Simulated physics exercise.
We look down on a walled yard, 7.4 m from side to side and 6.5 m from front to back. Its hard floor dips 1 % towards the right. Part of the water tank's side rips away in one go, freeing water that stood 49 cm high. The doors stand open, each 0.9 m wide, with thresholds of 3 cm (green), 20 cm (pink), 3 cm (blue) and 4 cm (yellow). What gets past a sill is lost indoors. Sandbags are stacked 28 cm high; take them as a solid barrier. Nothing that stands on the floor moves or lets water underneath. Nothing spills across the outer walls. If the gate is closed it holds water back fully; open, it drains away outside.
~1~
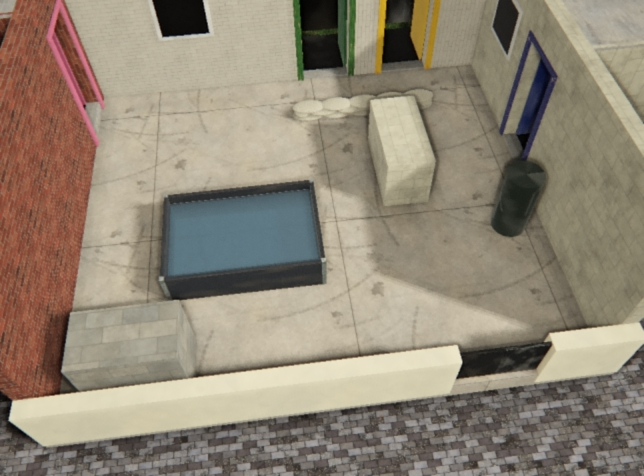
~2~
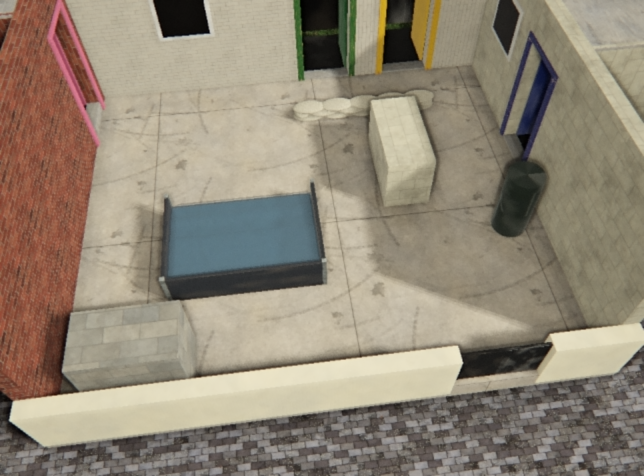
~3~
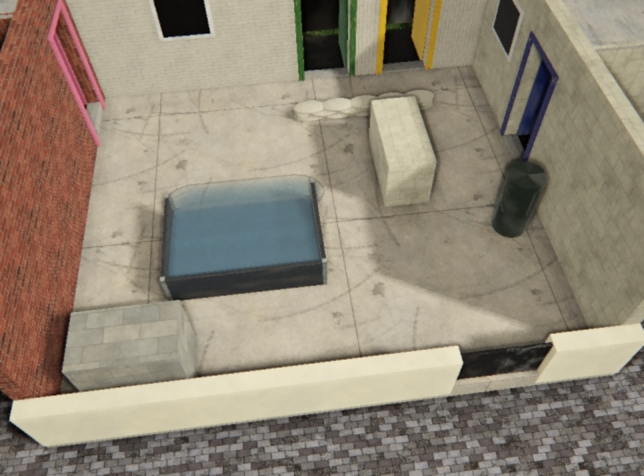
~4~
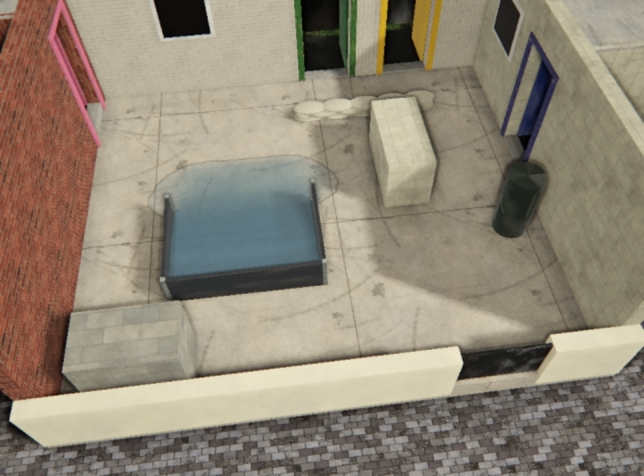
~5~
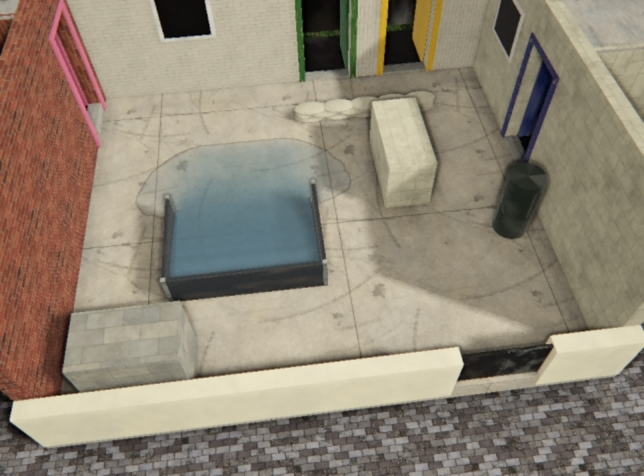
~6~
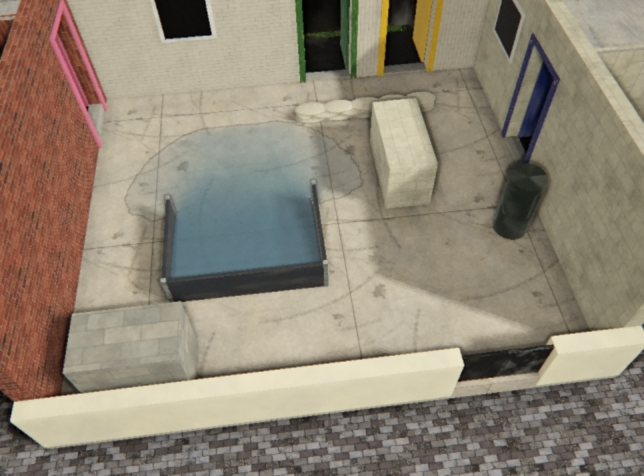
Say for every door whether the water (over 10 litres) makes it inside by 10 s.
Within that time: At the green door it exceeds the limit; at the pink door it keeps below the limit; at the blue door it goes over the limit; at the yellow door it exceeds the limit.
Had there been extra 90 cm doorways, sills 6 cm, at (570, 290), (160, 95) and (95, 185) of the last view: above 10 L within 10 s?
In turn: Under, over, under.
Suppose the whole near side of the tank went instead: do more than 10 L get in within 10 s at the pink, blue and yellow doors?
Against that limit: Pink under, blue below, yellow under.
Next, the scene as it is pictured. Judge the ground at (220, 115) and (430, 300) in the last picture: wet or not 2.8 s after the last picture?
In that order: Wet, still dry.
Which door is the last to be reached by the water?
Last comes the blue one.
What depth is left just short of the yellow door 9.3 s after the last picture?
About 6.5 cm.
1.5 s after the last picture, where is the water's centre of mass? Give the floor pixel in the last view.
Around (247, 162).
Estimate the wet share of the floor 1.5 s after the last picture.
Near 35 per cent is wet.
Then, 0.7 s after the last picture water covers 30 % of the floor and is deepest (20 cm) near (274, 207); green door not reached, pink door not reached, blue door not reached, yellow door not reached.
Then, 1.5 s after the last picture water covers 35 % of the floor and is deepest (28 cm) near (254, 90); green door 7 cm at the sill, 1 L in, pink door 7 cm at the sill, 0 L in, blue door not reached, yellow door not reached.
Then, 2.8 s after the last picture water covers 45 % of the floor and is deepest (20 cm) near (116, 102); green door 7 cm at the sill, 18 L in, pink door 16 cm at the sill, 1 L in, blue door 5 cm at the sill, 2 L in, yellow door 3 cm at the sill, 0 L in.
Then, 5.3 s after the last picture water covers 60 % of the floor and is deepest (12 cm) near (485, 94); green door 4 cm at the sill, 34 L in, pink door 6 cm at the sill, 1 L in, blue door 6 cm at the sill, 20 L in, yellow door 6 cm at the sill, 1 L in.
Then, 9.3 s after the last picture water covers 90 % of the floor and is deepest (9 cm) near (493, 112); green door 3 cm at the sill, 38 L in, pink door 1 cm at the sill, 1 L in, blue door 5 cm at the sill, 38 L in, yellow door 7 cm at the sill, 29 L in.
